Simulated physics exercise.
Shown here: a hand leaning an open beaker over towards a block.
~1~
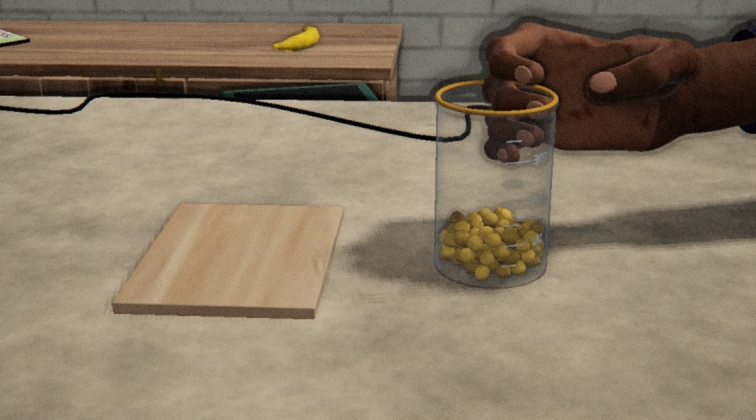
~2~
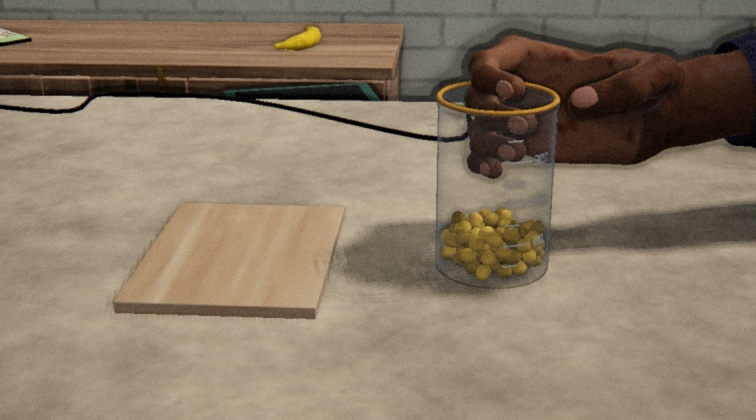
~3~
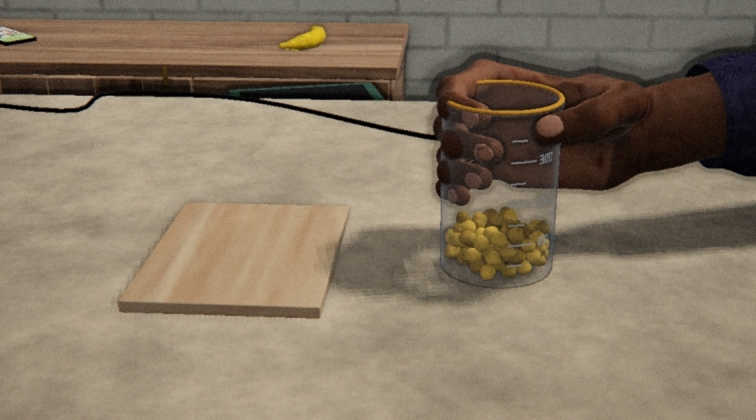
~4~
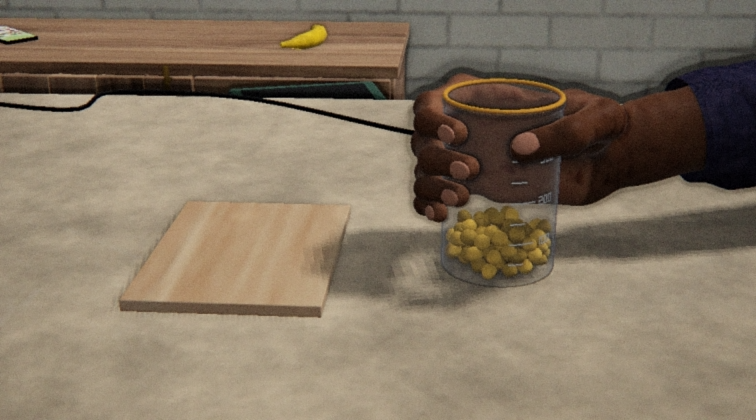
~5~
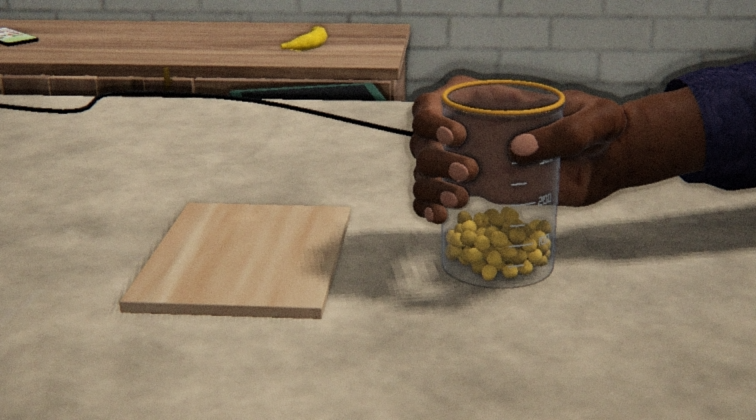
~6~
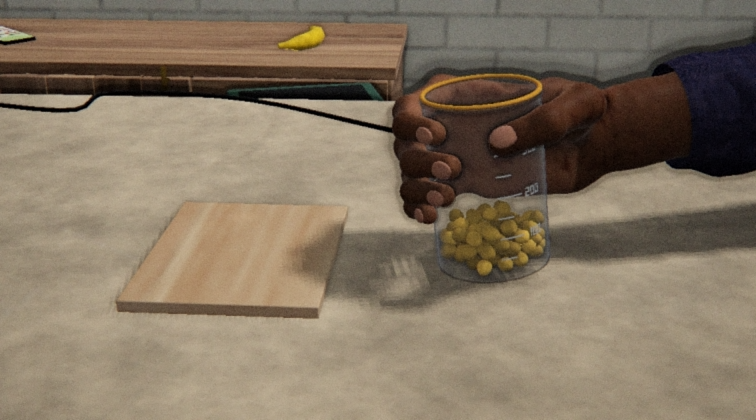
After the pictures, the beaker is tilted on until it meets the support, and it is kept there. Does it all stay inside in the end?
Yes, it fails to overflow.
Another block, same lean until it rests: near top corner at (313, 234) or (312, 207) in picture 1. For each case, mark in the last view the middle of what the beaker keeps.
First try at (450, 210), second try at (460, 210).
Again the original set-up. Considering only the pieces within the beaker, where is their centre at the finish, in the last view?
The centre sits close to (414, 223).
Then, 0.45 s after the last picture, the beaker leans 35°; everything is still inside.
Then, 0.94 s after the last picture, the beaker leans 66°; everything is still inside.
Then, 1.52 s after the last picture, the beaker rests on the block at 83°; everything is still inside.
At rest, the beaker rests on the block at 83°; everything is still inside.
